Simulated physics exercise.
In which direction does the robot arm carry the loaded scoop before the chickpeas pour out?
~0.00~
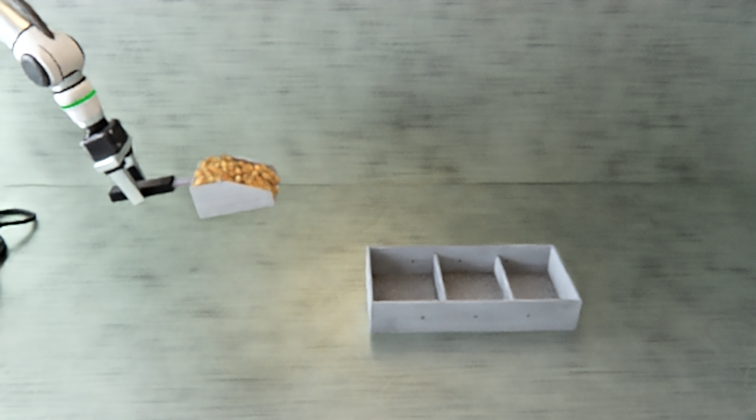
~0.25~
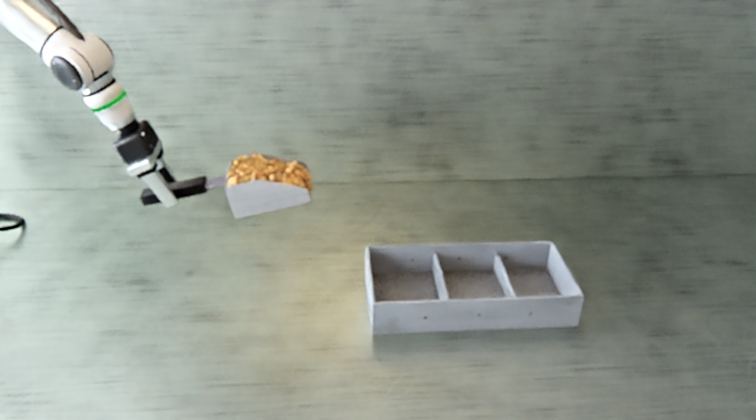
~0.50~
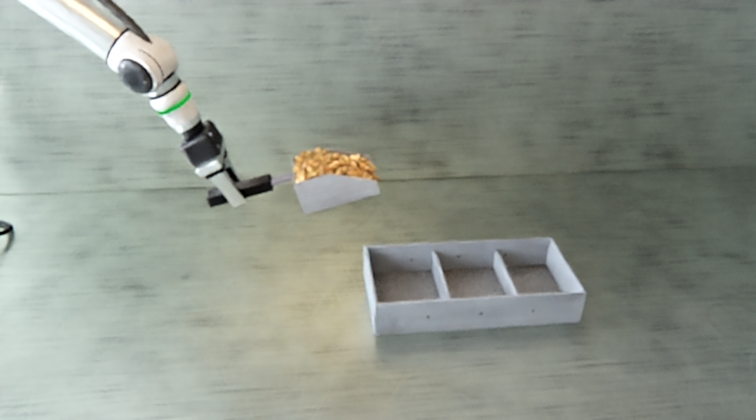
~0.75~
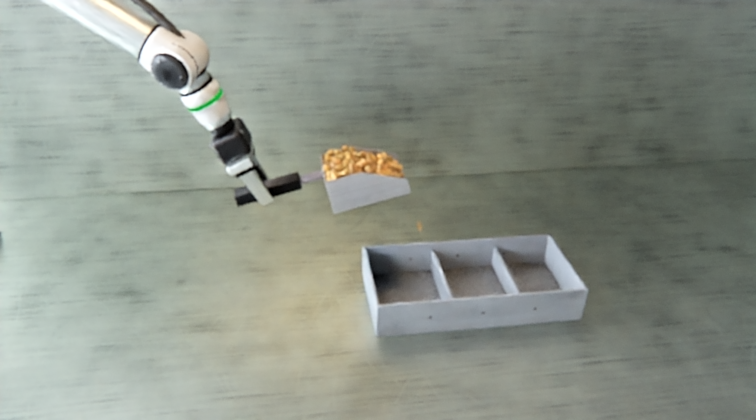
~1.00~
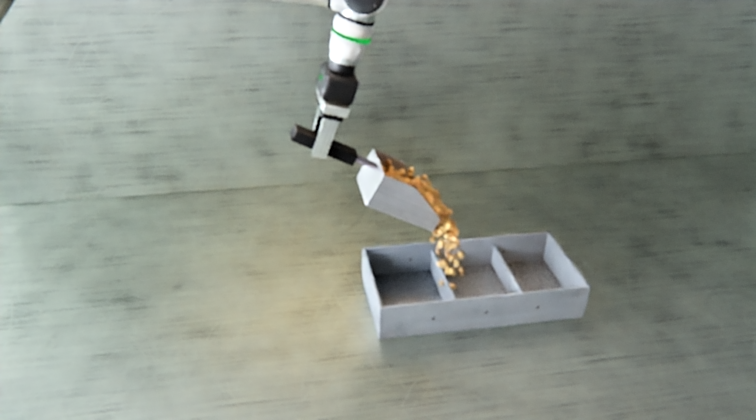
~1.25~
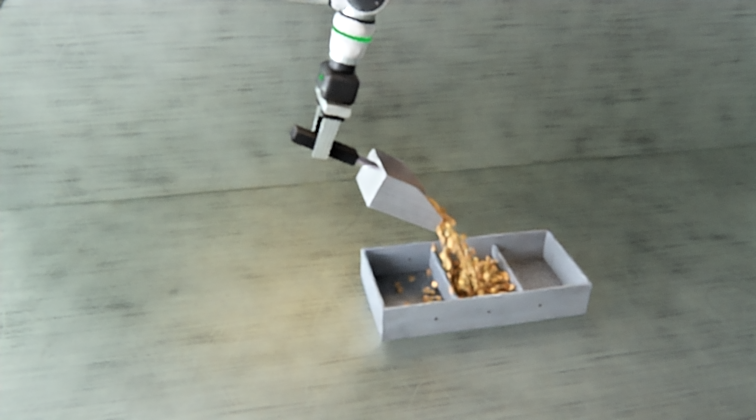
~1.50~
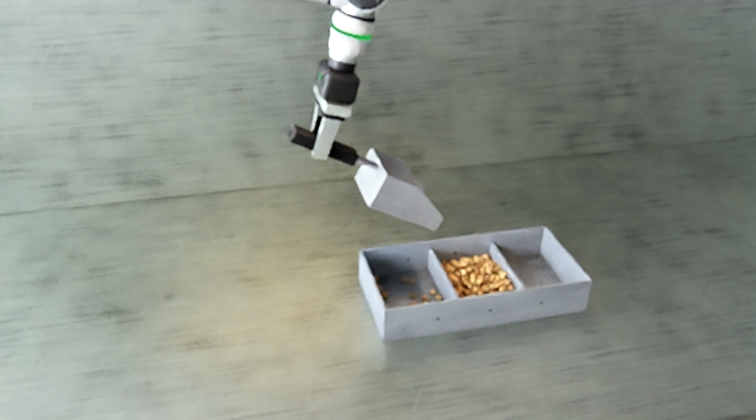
The arm carries the scoop to the right, bringing it over towards the box.
